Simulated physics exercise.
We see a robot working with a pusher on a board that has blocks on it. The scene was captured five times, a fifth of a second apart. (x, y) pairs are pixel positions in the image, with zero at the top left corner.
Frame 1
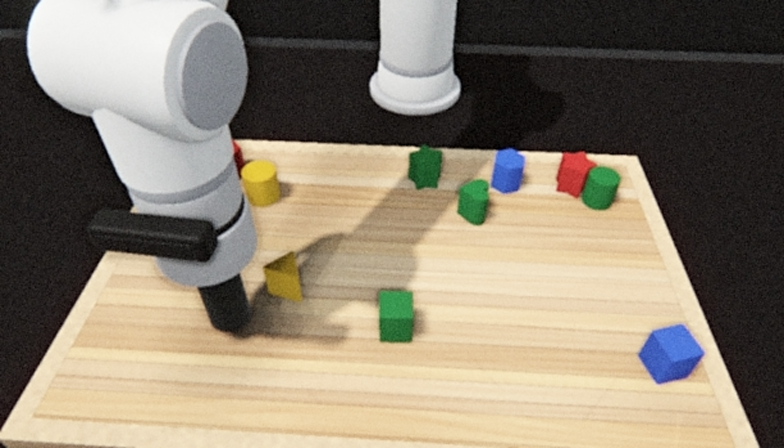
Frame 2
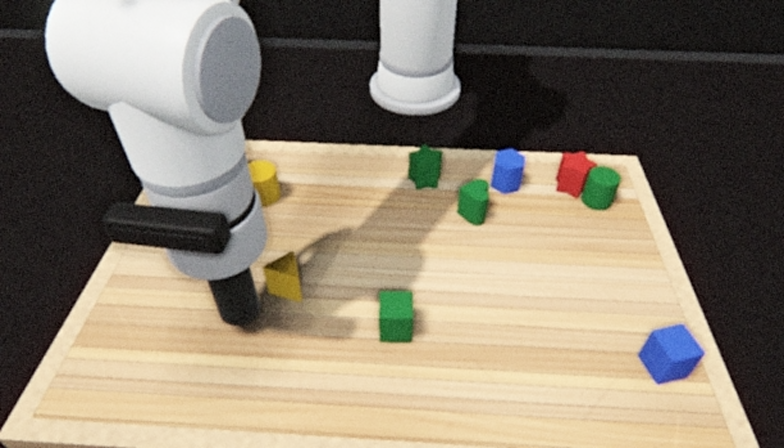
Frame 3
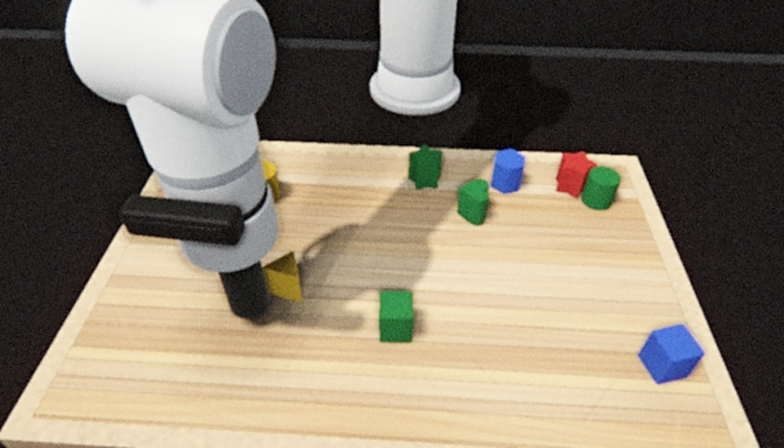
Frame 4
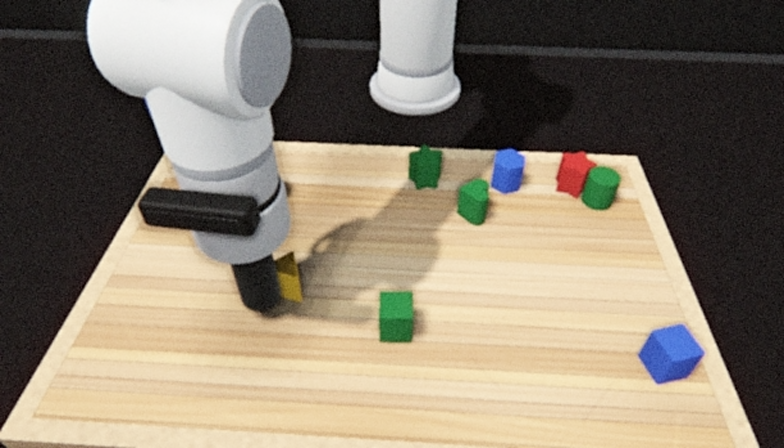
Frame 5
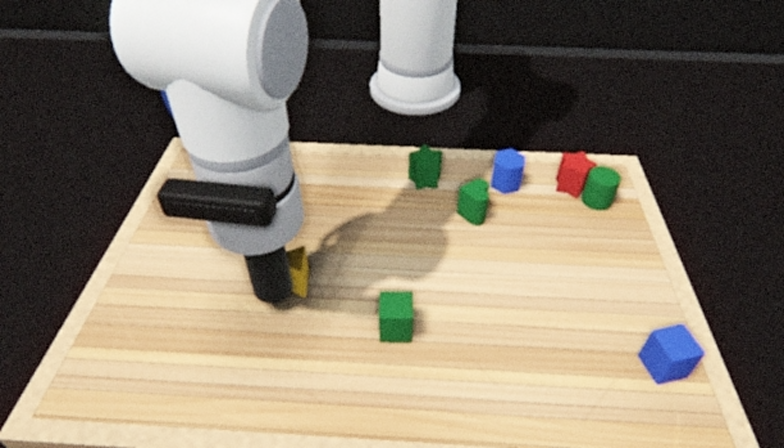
The robot arm moves its black pusher right and slightly up, nudging the yellow triangular block.
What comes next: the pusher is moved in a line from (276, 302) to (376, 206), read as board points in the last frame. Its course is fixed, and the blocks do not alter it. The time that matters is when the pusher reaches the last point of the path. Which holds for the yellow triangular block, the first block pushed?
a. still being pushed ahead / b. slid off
The correct letter is a.
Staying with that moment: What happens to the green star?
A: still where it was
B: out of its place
My pick is A.
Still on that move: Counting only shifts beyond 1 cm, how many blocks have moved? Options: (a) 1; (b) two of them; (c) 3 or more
a
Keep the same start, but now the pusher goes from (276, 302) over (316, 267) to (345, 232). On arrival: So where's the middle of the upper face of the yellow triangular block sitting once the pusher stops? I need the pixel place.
The middle of its upper face should be somewhere near (364, 193).
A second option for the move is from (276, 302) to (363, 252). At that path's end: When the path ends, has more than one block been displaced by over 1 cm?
No
On the path given first. One third of the way, pusher at (312, 252); yellow triangular block at (331, 224).
Two thirds of the way, pusher at (347, 219); yellow triangular block at (364, 194), turned 15° clockwise.
At the end, pusher at (375, 192); yellow triangular block at (393, 168), turned 15° clockwise; green star not moved.
